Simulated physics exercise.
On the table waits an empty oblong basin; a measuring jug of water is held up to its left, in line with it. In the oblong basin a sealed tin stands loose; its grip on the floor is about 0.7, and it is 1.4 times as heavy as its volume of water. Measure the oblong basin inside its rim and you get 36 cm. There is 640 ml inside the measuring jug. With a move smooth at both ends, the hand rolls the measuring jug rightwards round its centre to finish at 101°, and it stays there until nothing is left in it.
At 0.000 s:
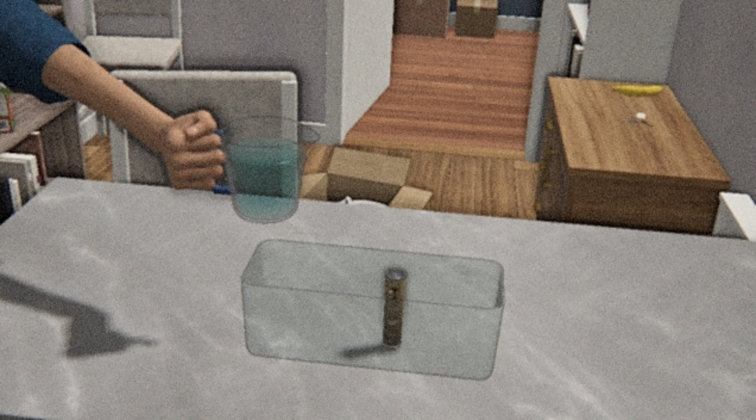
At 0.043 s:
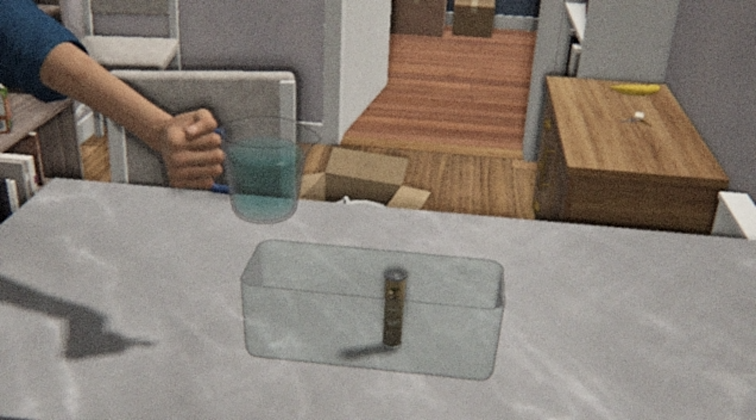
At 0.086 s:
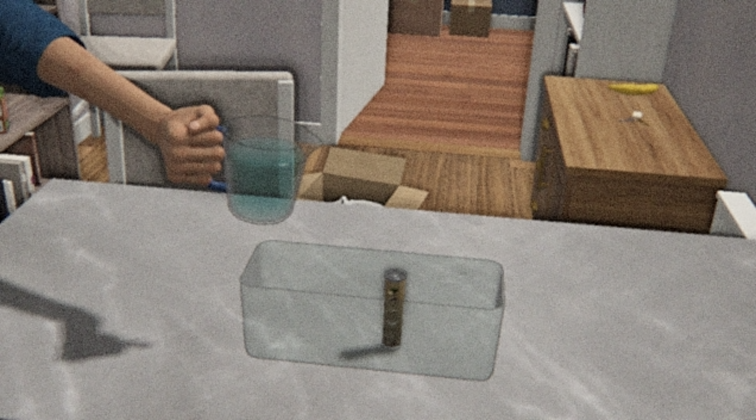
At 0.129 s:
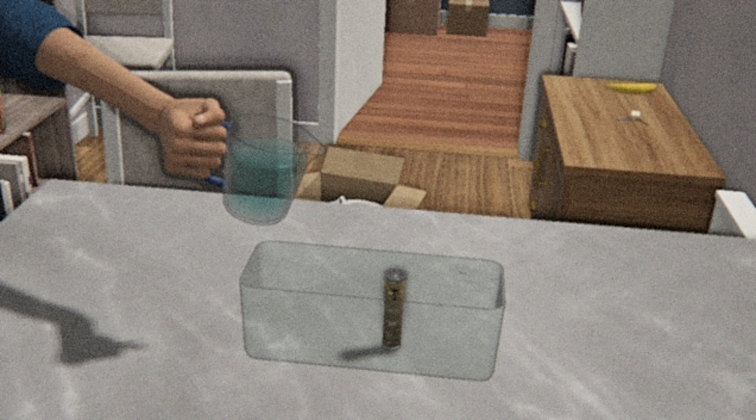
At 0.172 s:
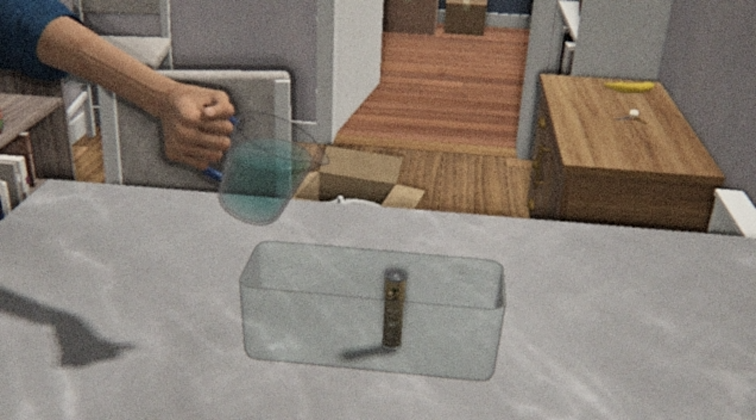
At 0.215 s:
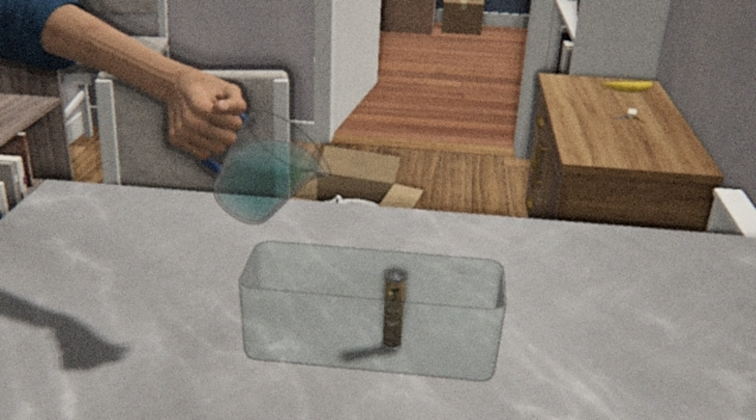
A hand reaching in from the left holds a clear measuring jug of blue-green water above a grey marbled table, seen from slightly above, with a wooden-floored room behind. Below and to the right sits a clear oblong basin with a small brownish tin showing through it, and a wooden cabinet stands at right. The hand tilts the jug rightwards, slowly then faster, while the view barely shifts.
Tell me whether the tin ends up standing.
It's bound to withstand the flow.
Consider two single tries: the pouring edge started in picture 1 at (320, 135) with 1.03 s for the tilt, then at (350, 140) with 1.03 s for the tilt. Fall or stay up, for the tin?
Try 1: Still standing; try 2: Tipped over.
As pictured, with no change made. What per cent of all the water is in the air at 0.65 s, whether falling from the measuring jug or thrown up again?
Close to 14 in every hundred parts.
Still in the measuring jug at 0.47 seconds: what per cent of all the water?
About 52 per cent.
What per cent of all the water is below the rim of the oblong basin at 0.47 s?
About 18 per cent.
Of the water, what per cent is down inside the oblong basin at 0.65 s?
The fraction sits near 72 in a hundred.
After 0.47 s the tilt is 95° and 52 per cent is still to pour; the tin stands where it began.
After 0.65 s the tilt is 101° and 12 per cent is still to pour; the tin stands where it began.
After 0.84 s the tilt is 101° and 1 per cent is still to pour; the tin stands where it began.
After 1.05 s the tilt is 101° and 0 per cent is still to pour; the tin stands where it began.
In the end the tin stands where it began.
